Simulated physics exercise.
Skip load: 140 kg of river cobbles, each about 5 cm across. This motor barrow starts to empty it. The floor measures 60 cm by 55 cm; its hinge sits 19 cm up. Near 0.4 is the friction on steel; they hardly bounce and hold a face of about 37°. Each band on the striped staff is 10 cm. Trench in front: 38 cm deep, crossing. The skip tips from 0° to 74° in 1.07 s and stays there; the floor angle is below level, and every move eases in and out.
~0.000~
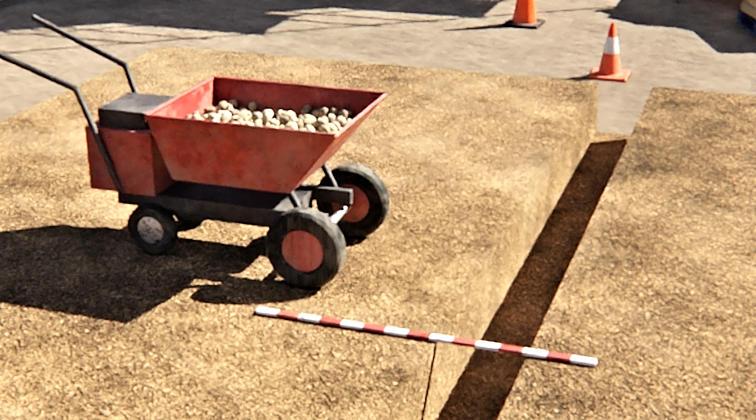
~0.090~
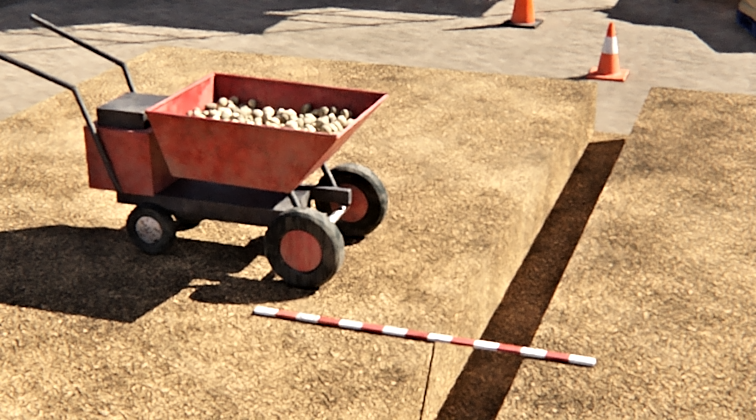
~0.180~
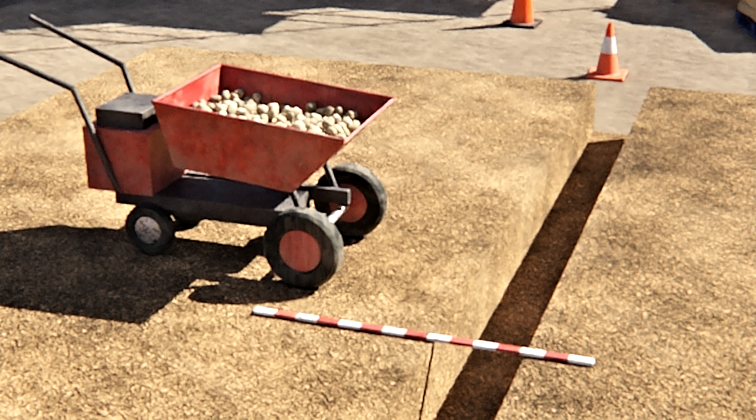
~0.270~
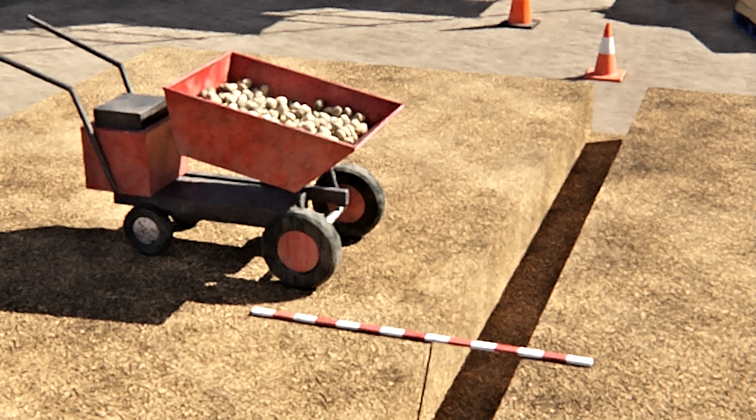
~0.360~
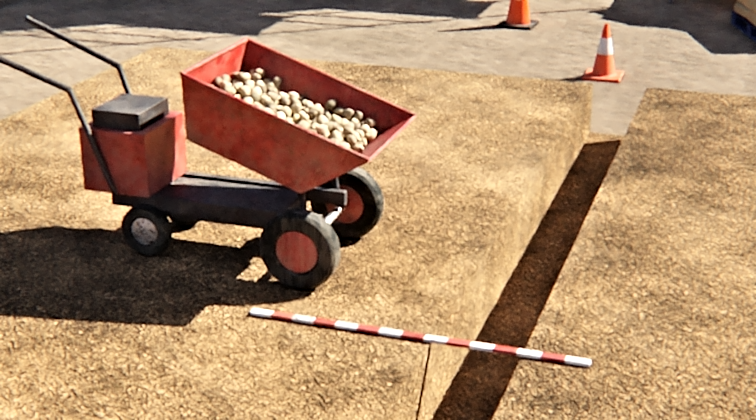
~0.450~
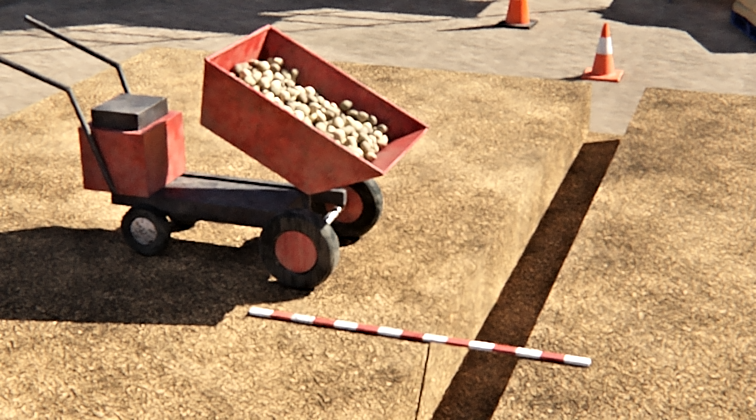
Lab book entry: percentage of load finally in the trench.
Approx. 98 percent.
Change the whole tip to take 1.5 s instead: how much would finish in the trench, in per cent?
Estimate: About 95 %.
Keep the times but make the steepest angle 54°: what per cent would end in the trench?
Roughly 35%.
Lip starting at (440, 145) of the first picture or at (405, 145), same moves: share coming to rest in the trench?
I'd expect close to 20 per cent at the first and 55 per cent at the second.
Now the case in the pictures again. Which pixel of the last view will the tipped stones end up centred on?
The resting stones are centred at roughly (508, 342).
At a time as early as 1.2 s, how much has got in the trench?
Around 40 per cent of it, at that instant.
After 0.8 s the floor is at 62°; 100 % in the skip; the foremost stones are at (424, 218).
After 1.2 s the floor is at 74°; 56 % in the skip, 6 % short of the trench, 38 % in the trench; the foremost stones are at (538, 347).
After 1.5 s the floor is at 74°; 16 % in the skip, 6 % short of the trench, 78 % in the trench; the foremost stones are at (539, 353).
After 3.5 s the floor is at 74°; 0 % in the skip, 2 % short of the trench, 98 % in the trench; the foremost stones are at (539, 350).
